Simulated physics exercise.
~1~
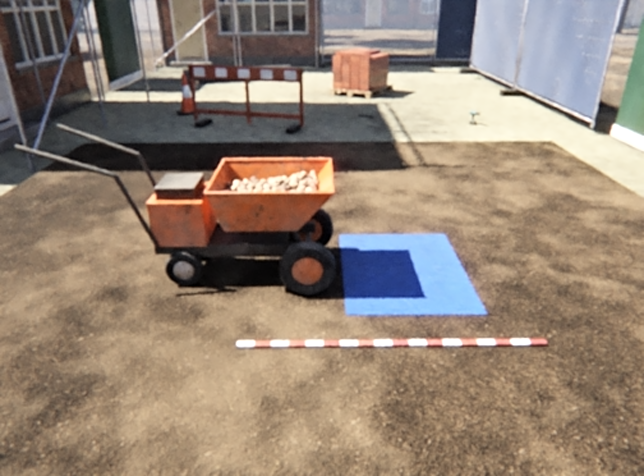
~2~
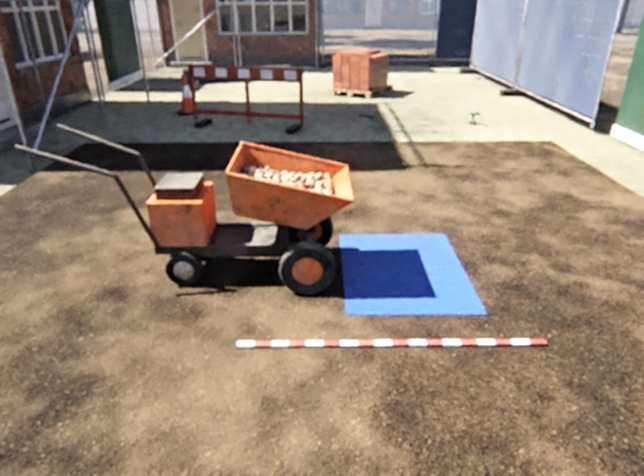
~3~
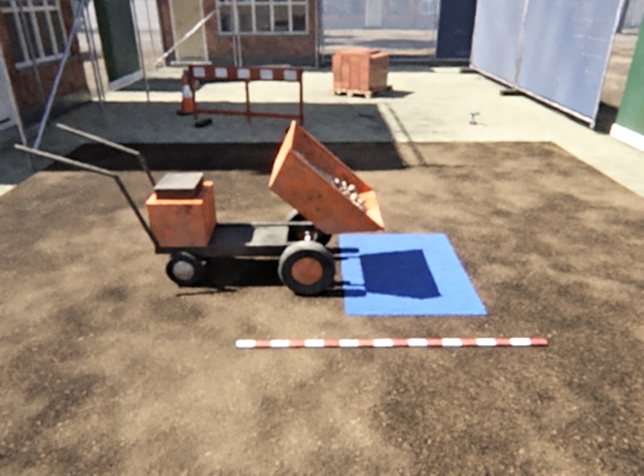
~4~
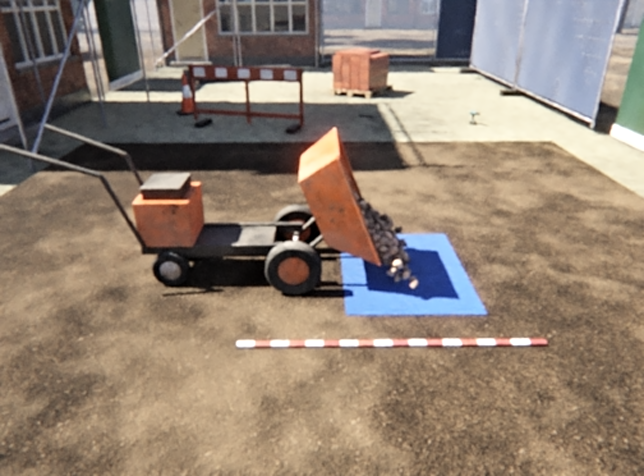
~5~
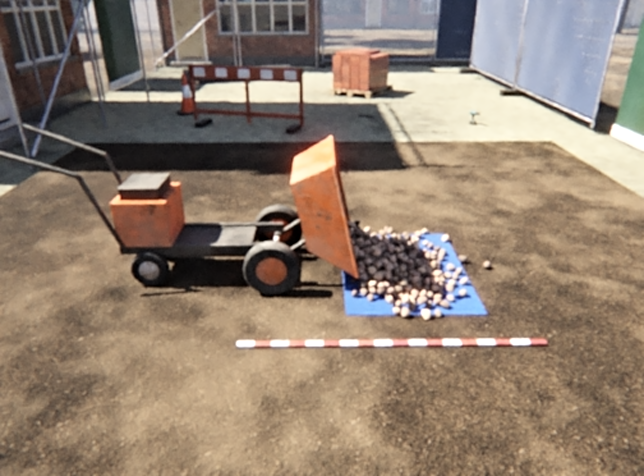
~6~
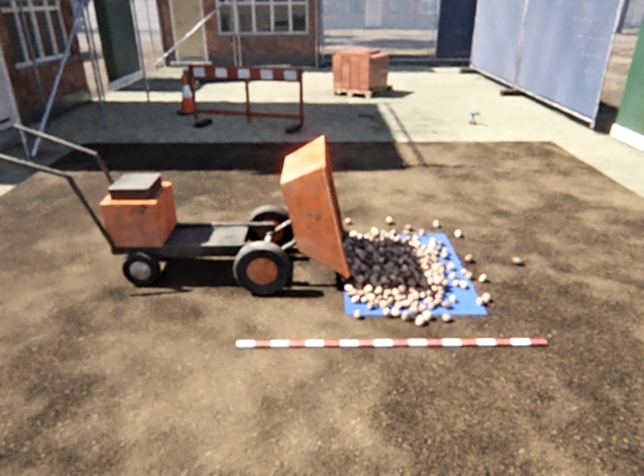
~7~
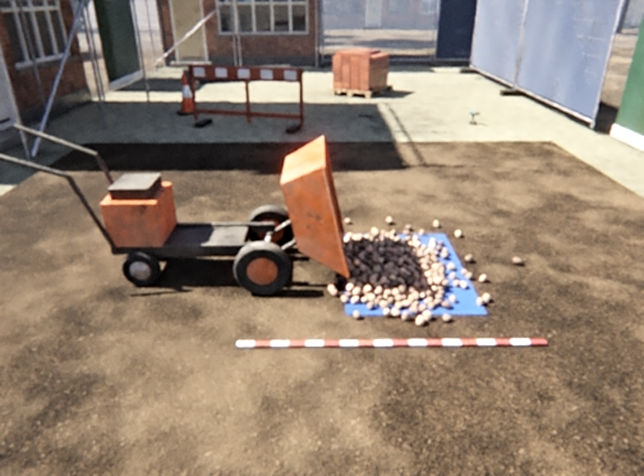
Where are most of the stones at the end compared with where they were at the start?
At the start the stones sit in the barrow's orange skip. By the end most of them lie in a spread heap on the blue sheet to the right, with a few scattered around its edges.
